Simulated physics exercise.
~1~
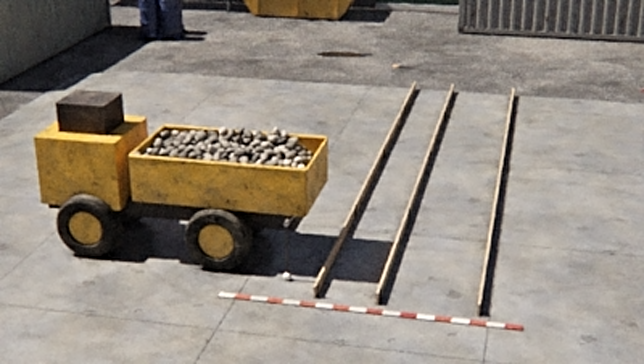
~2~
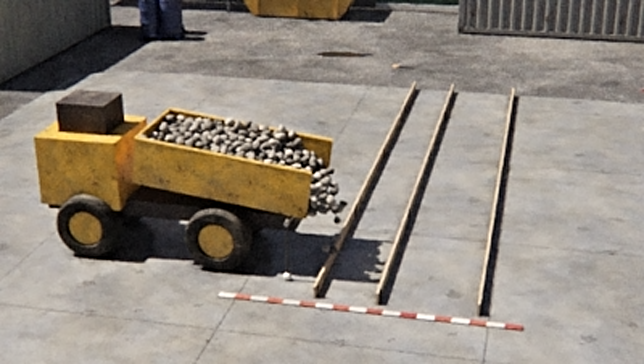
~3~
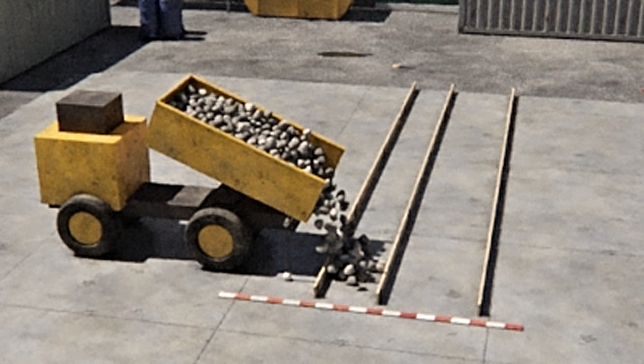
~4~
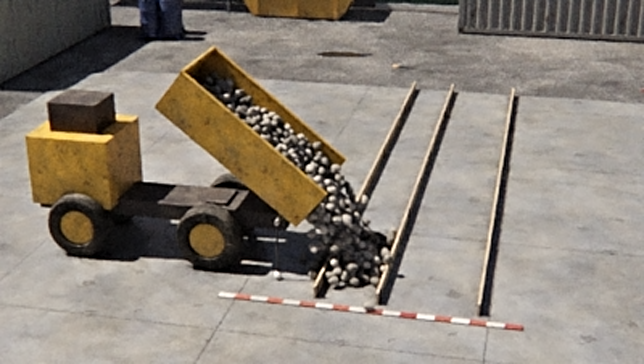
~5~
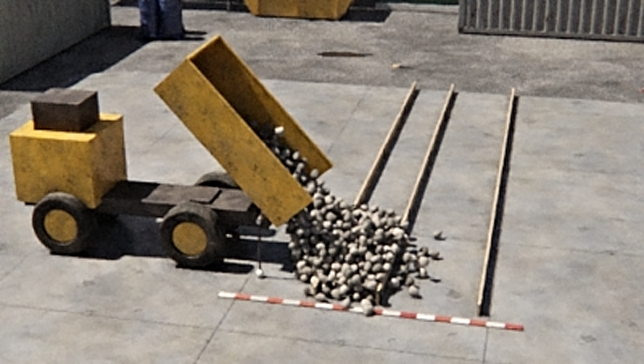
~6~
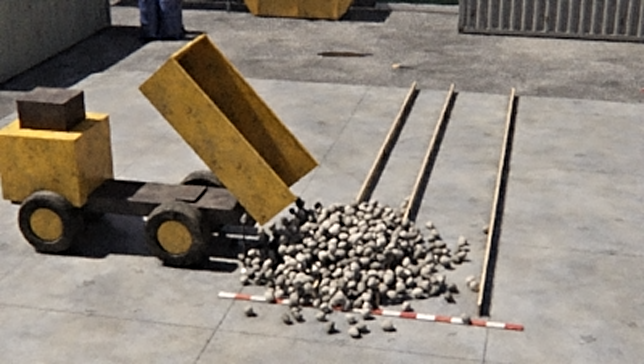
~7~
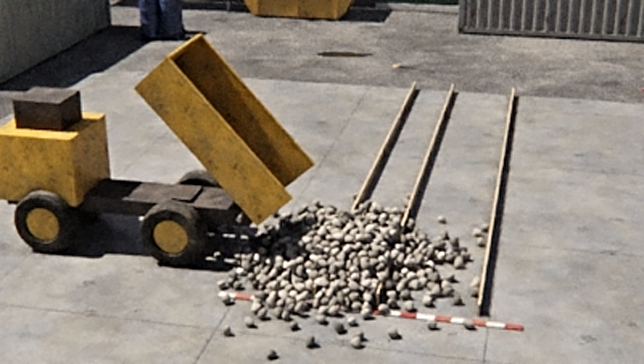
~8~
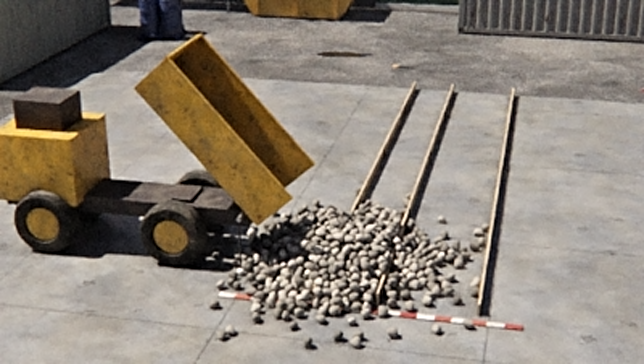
Yellow toy-like tipper truck raising its bed and rolling left, spilling rounded stones into a spread heap across wooden planks.
